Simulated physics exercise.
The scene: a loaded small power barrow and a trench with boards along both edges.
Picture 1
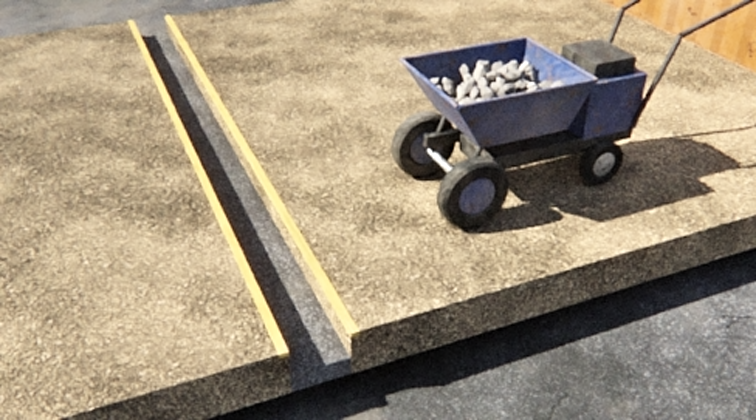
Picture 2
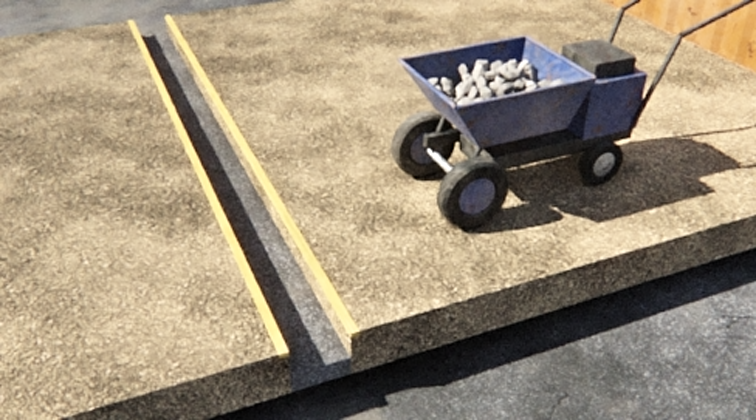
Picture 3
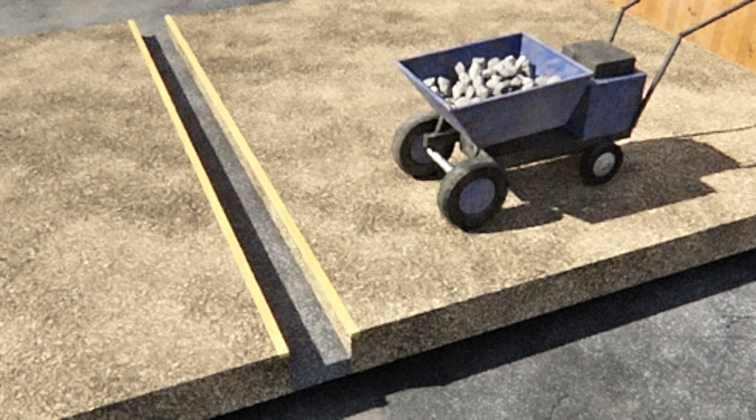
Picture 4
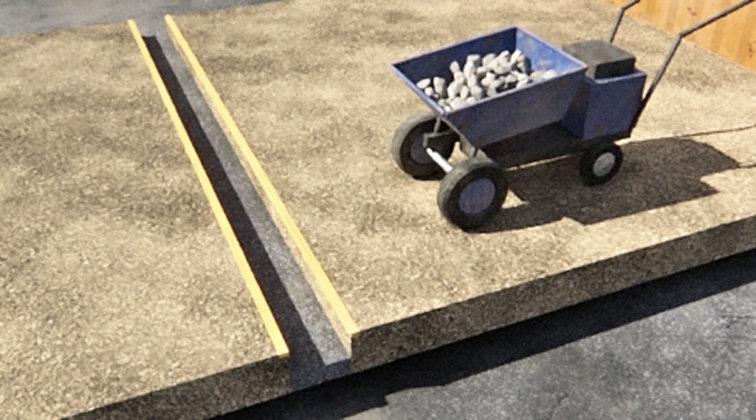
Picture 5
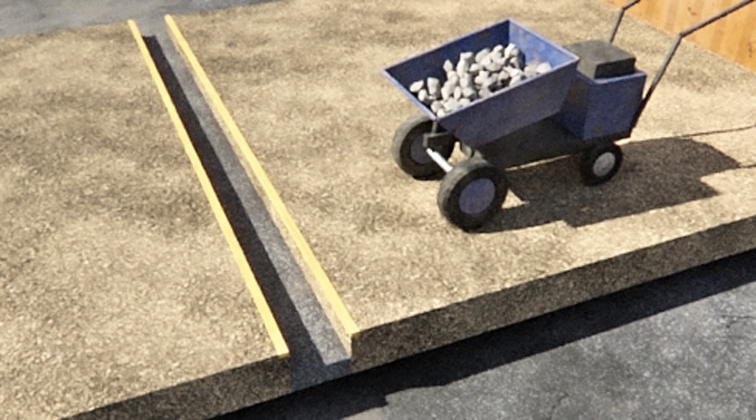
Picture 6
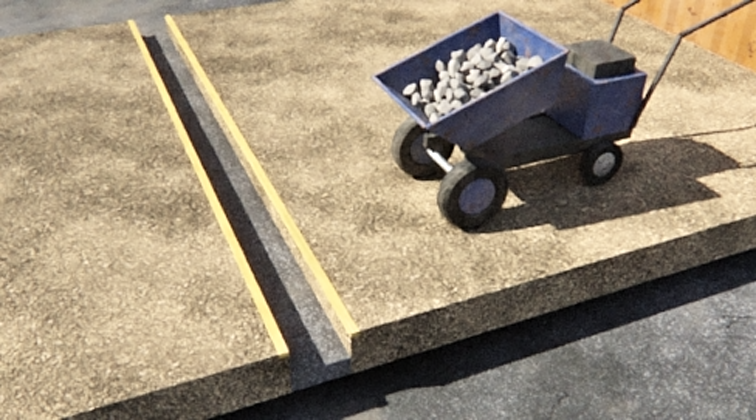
On a gravelly surface beside a board-edged trench, a small blue power barrow stands still, its stone-filled skip gradually tilting left.
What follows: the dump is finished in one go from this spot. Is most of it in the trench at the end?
Between the edges lies only the smaller part of the load.
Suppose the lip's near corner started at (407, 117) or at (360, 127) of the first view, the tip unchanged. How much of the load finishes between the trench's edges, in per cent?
In turn 80 and 60 in a hundred.
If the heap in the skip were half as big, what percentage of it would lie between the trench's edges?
Close to 20 per cent.
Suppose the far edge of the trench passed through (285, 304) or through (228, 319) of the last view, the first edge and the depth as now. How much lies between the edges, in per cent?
Roughly 20 per cent, and 30 per cent.
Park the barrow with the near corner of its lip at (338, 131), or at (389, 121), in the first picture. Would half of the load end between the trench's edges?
The first try: Not half. The second: The larger part.
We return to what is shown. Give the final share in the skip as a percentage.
Roughly 20 in a hundred.
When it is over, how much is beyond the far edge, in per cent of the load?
Roughly 0 in a hundred.
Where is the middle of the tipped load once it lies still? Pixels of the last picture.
Near (314, 222).
Just after the last frame, skip tipped steeply; every one in the skip.
A moment on, skip tipped right over; the larger part in the skip; roughly a quarter short of the trench; just a few in or heaped over the trench; just a few falling.
Further on, skip tipped right over; roughly a quarter in the skip; roughly half short of the trench; roughly a quarter in or heaped over the trench.
When it is over, skip tipped right over; roughly a quarter in the skip; roughly half short of the trench; roughly a quarter in or heaped over the trench; not one beyond it.
